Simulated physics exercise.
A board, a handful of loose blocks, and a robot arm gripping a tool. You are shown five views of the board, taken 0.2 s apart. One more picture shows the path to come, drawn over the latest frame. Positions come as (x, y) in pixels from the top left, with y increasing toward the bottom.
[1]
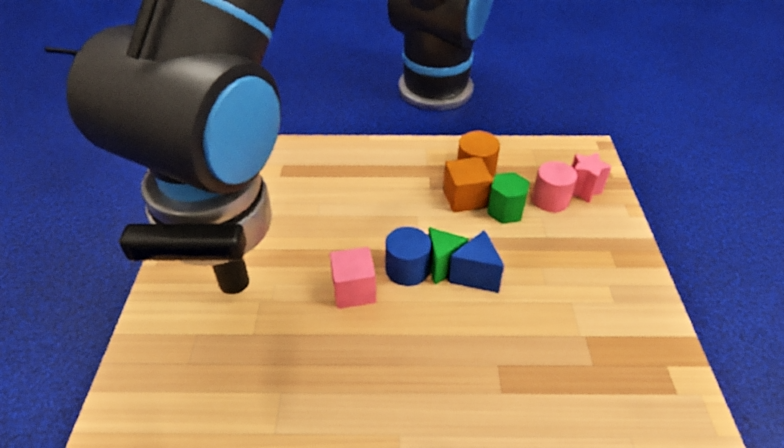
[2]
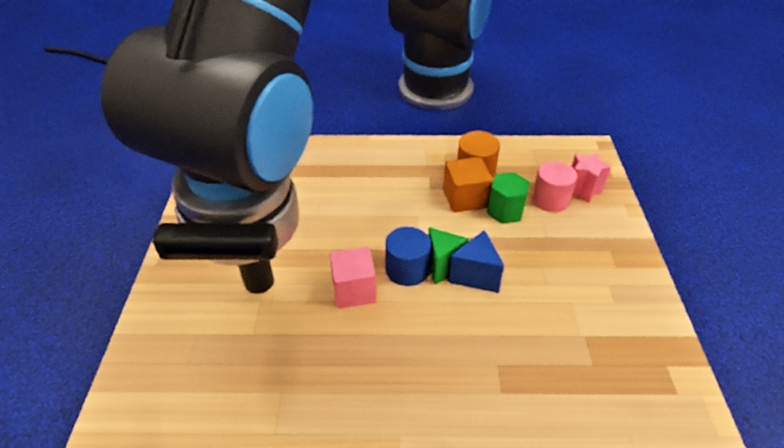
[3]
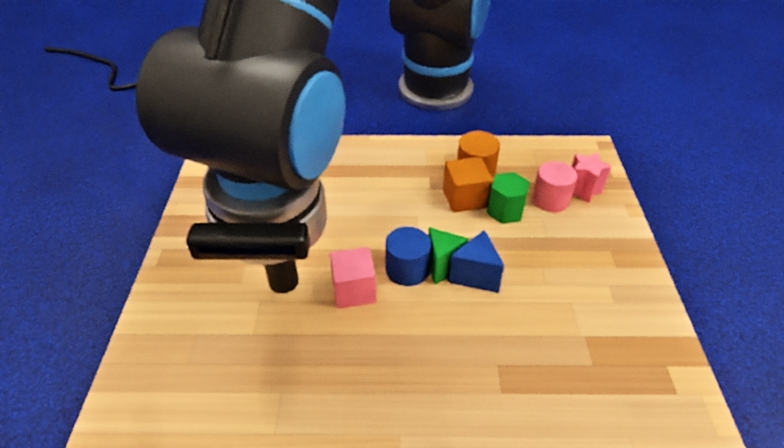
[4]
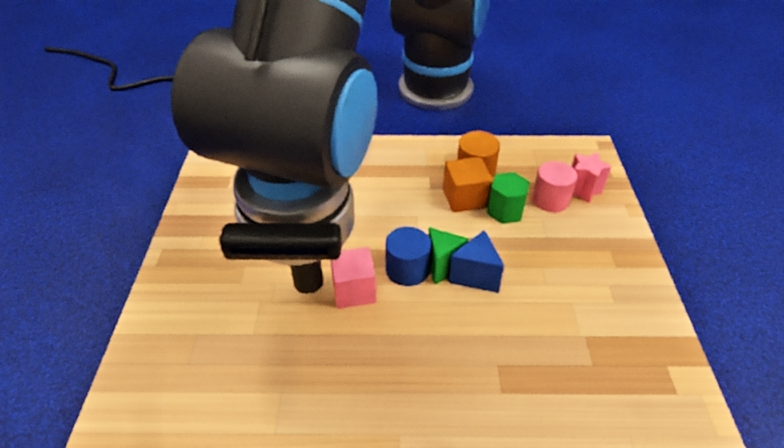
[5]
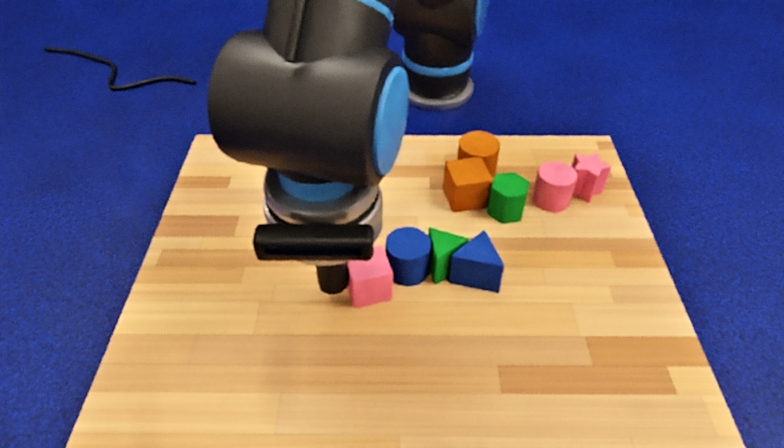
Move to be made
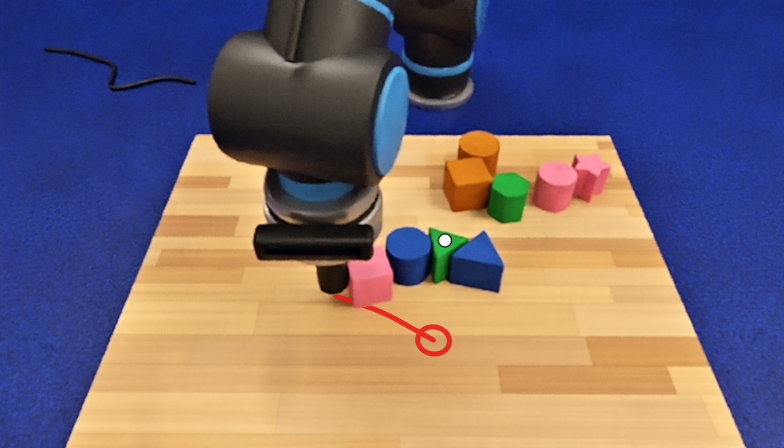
Black robot arm sliding a dark peg rightward across a wooden board, nudging a pink cube toward a blue cylinder.
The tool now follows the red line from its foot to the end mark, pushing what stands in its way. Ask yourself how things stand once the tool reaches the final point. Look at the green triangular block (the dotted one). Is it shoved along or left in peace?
It moves.
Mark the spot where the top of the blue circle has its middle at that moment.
At pixel (423, 233).
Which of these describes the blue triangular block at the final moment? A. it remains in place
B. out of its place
My answer is option A.
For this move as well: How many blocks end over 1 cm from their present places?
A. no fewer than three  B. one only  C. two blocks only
(A)
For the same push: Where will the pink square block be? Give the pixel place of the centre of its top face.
I'd guess (407, 262).
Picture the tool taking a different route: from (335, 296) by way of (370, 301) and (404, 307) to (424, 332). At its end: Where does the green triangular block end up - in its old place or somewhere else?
Moved.
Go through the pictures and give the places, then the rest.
The first frame shows tool tip (235, 283); block tops, pink square block (352, 264); blue circle (408, 242); green triangular block (445, 240); blue triangular block (480, 250).
The second frame shows tool (259, 283); blocks unchanged.
The third frame shows tool (284, 282); blocks unchanged.
The fourth frame shows tool (309, 283); blocks unchanged.
The fifth frame shows tool (333, 283); pink square block (367, 262); blue circle (408, 242); green triangular block (445, 240); blue triangular block (480, 250).
Path on the board, from (335, 296) by way of (385, 314) to (434, 340); the dot is on the green triangular block.
What follows on the original path. One third of the way, tool (368, 294); pink square block (398, 262), turned 40° anticlockwise; blue circle (420, 234); green triangular block (456, 233).
Two thirds of the way, tool (402, 310); pink square block (407, 262), turned 55° anticlockwise; blue circle (423, 233); green triangular block (459, 231), turned 15° clockwise.
At the end, tool (435, 328); pink square block (407, 262), turned 55° anticlockwise; blue circle (423, 233); green triangular block (459, 231), turned 15° clockwise; blue triangular block in place.
